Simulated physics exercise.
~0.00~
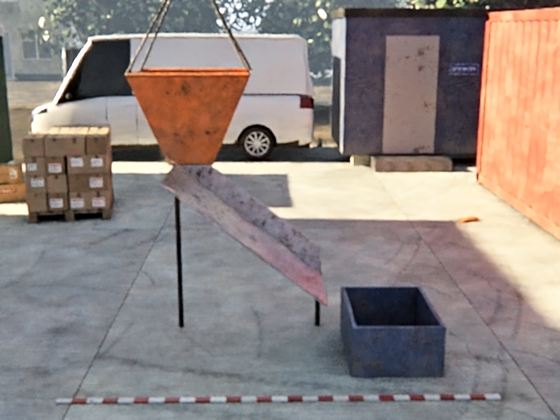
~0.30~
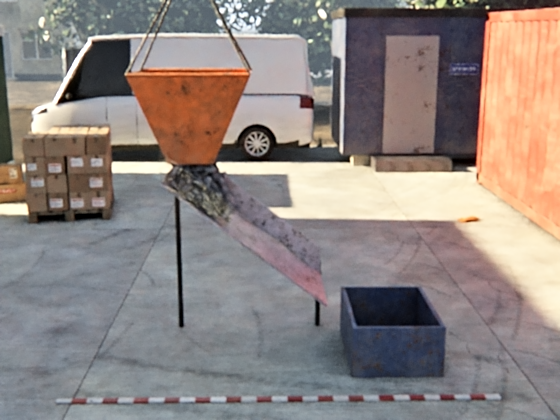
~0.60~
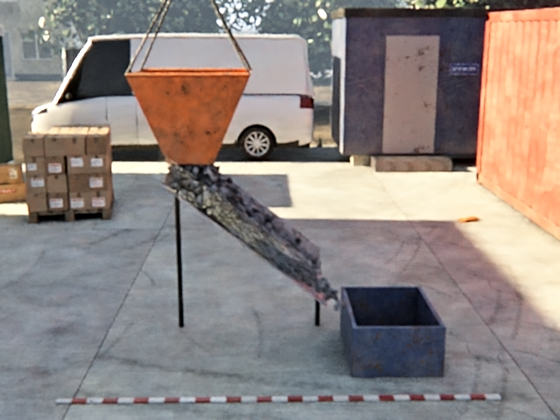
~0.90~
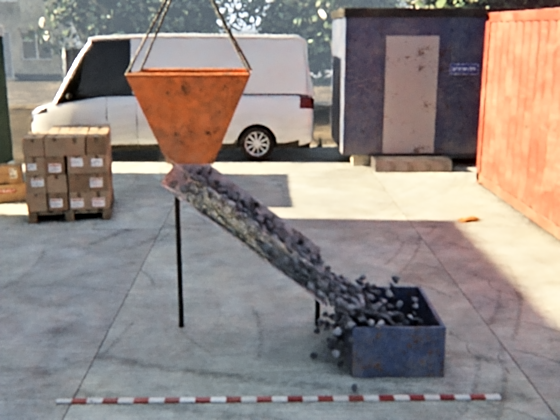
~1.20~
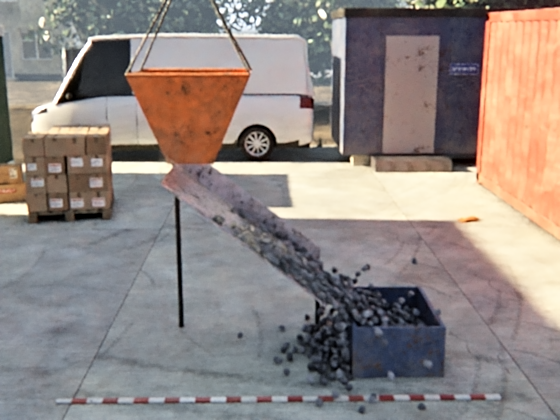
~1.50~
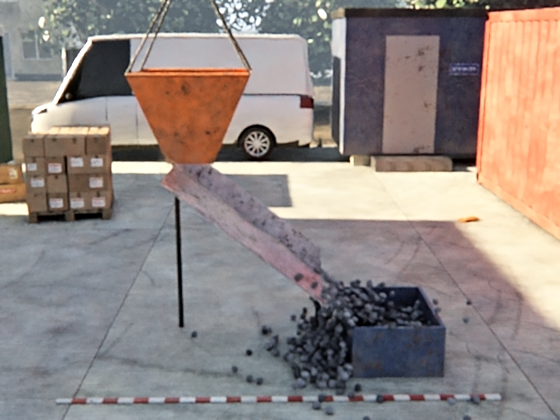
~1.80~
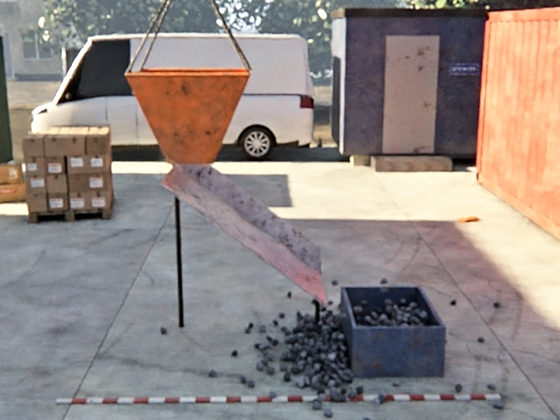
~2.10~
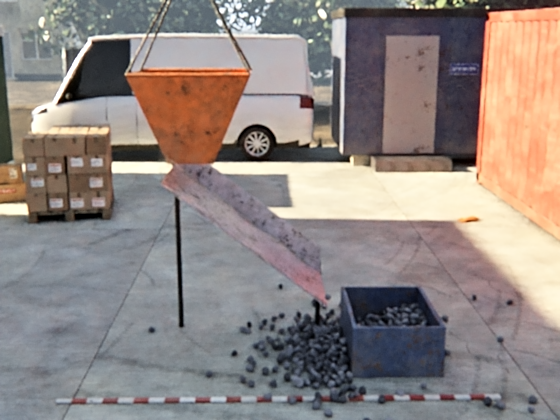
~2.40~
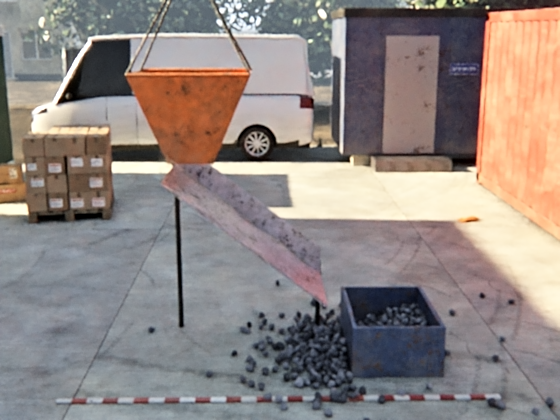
Orange skip releasing dark stones down a sloping steel chute, most landing in a bin and others scattering on the ground, mainly left.
